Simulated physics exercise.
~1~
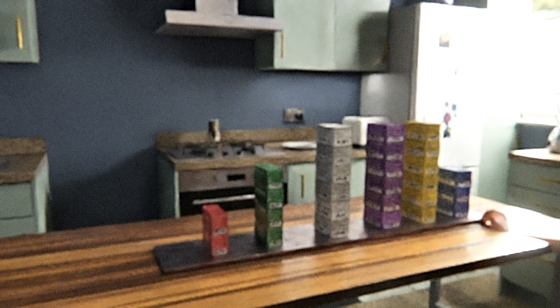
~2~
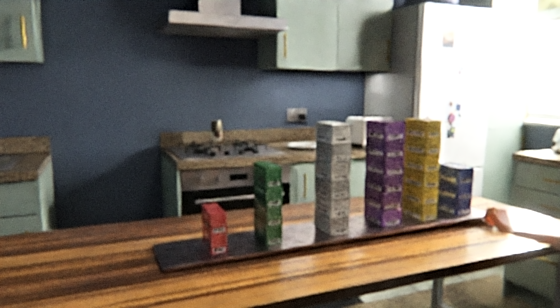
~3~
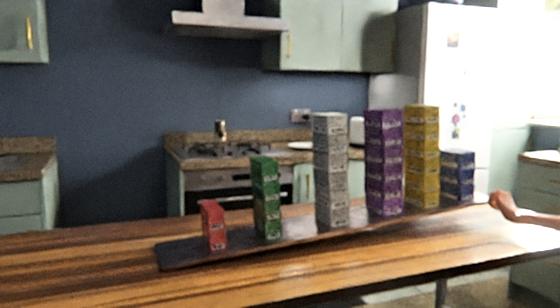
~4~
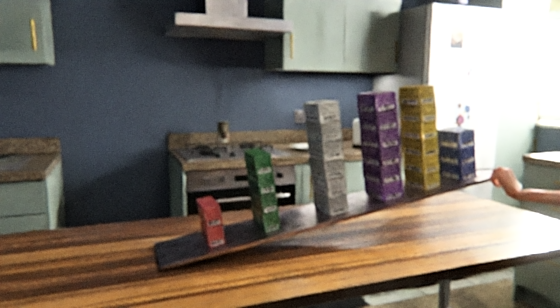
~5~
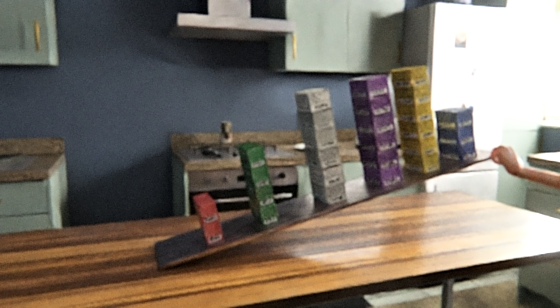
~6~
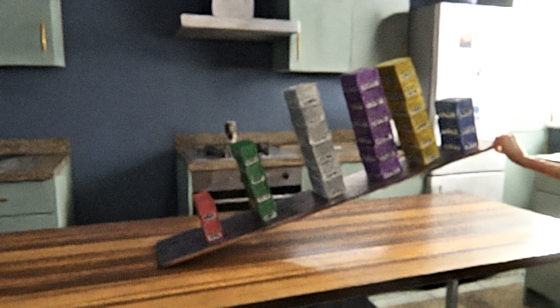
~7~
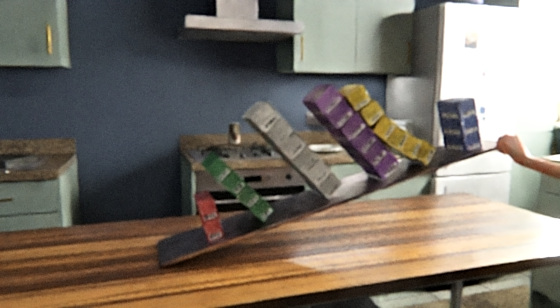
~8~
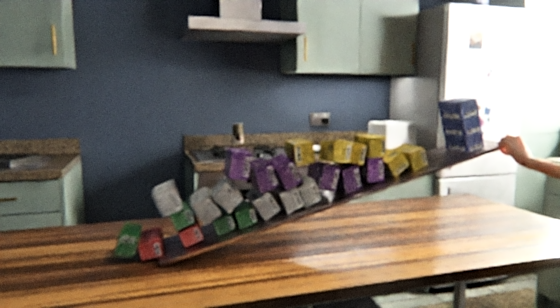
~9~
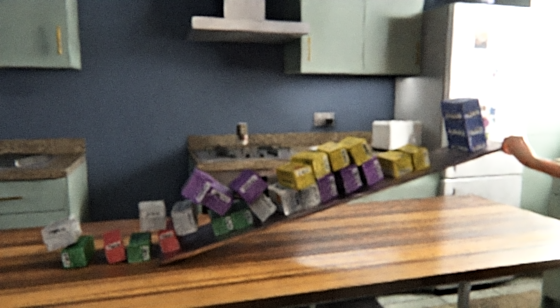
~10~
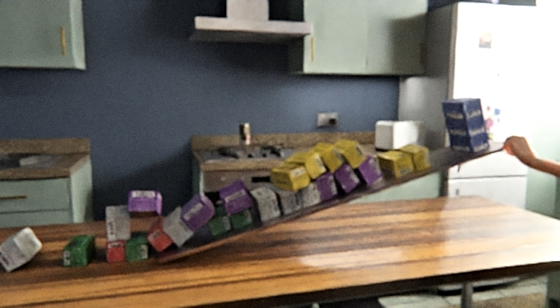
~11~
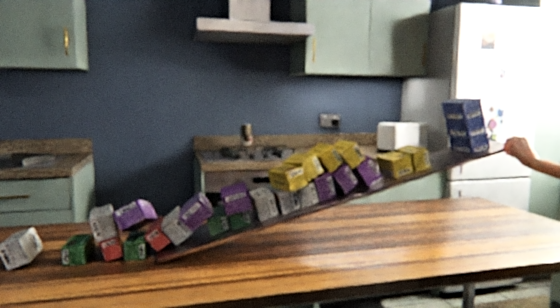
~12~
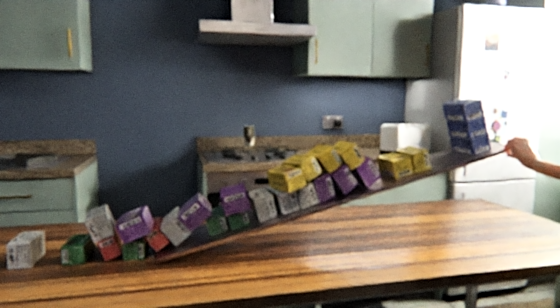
Kitchen with a hand lifting the right end of a board, coloured packet stacks toppling leftward and only the blue stack standing.
